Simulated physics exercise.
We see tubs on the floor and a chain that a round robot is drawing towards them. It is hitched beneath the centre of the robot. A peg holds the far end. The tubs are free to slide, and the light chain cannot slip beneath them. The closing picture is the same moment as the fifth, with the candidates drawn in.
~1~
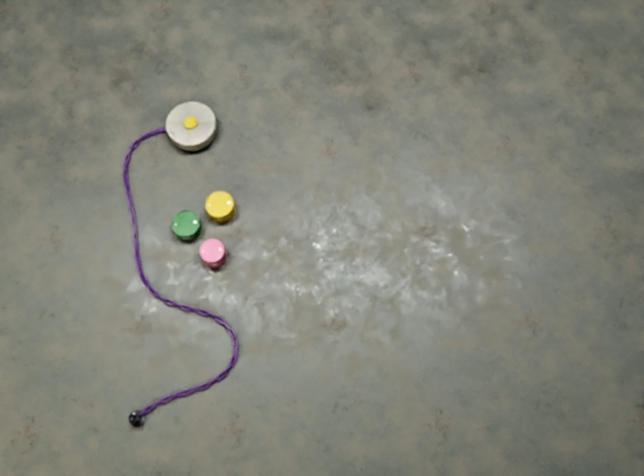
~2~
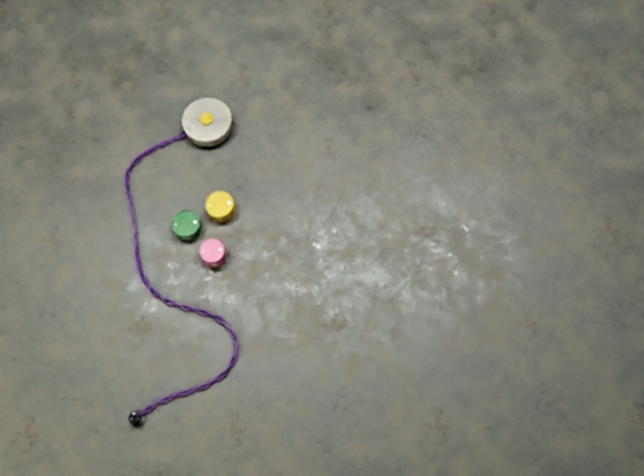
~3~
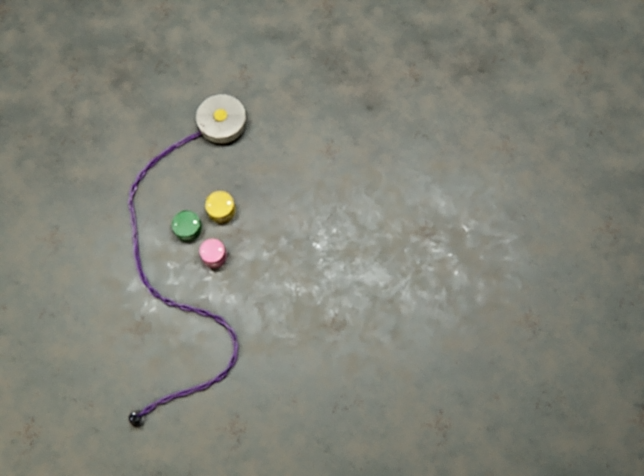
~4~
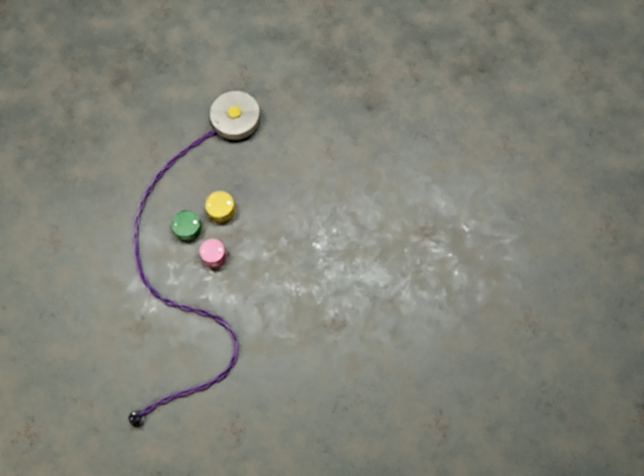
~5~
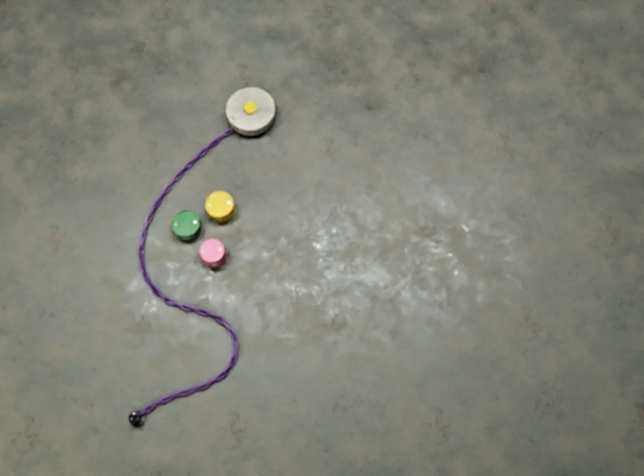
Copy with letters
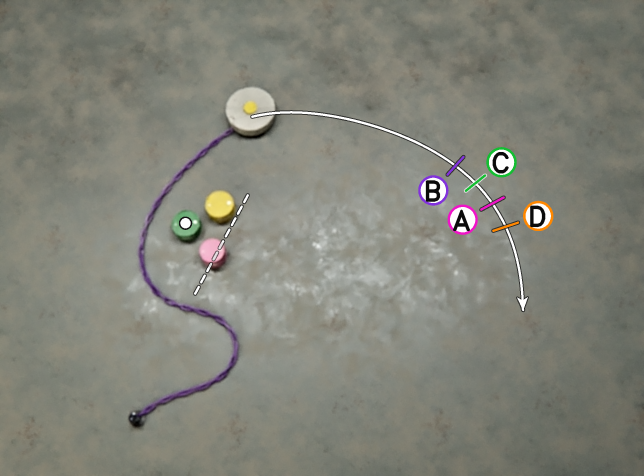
A mottled grey floor with a pale, scuffed patch across its middle is seen from above by a still camera. Three small tubs, green, yellow and pink, sit clustered left of centre, with a purple cord curving around their left side from a round, whitish robot above to a dark peg below. The robot glides slowly rightward and slightly up, drawing the cord's upper part straighter and closer to the unmoving tubs.
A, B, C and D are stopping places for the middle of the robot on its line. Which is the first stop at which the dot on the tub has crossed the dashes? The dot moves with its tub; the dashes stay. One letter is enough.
As far as tick C.
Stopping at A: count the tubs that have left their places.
Three.
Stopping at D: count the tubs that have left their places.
Three.
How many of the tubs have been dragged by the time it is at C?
Three.
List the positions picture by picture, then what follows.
In the first picture, pink tub (213, 253); green tub (187, 226); yellow tub (221, 207).
In the second picture, robot (208, 123); pink tub (213, 253).
In the third picture, robot (222, 120); yellow tub (221, 207).
In the fourth picture, robot (236, 116); pink tub (213, 253).
In the fifth picture, robot (251, 112); yellow tub (221, 207); peg (135, 418); pink tub (213, 253).
On the copy, A at (492, 204); B at (456, 166); C at (476, 183); D at (506, 227); the dashed line at (223, 241); the route from (252, 117) via (435, 152) to (523, 310); the white dot at (186, 223).
On C. First, robot (335, 112); green tub (187, 226).
Then, robot (417, 138); green tub (193, 229).
Finally, robot (477, 179); pink tub (217, 269); green tub (232, 247); yellow tub (255, 232); the dot on the green tub is over the dashed line.
By contrast, A does it too, but is farther than needed; B leaves the dotted tub short, at (218, 240); D does it too, but is farther than needed.
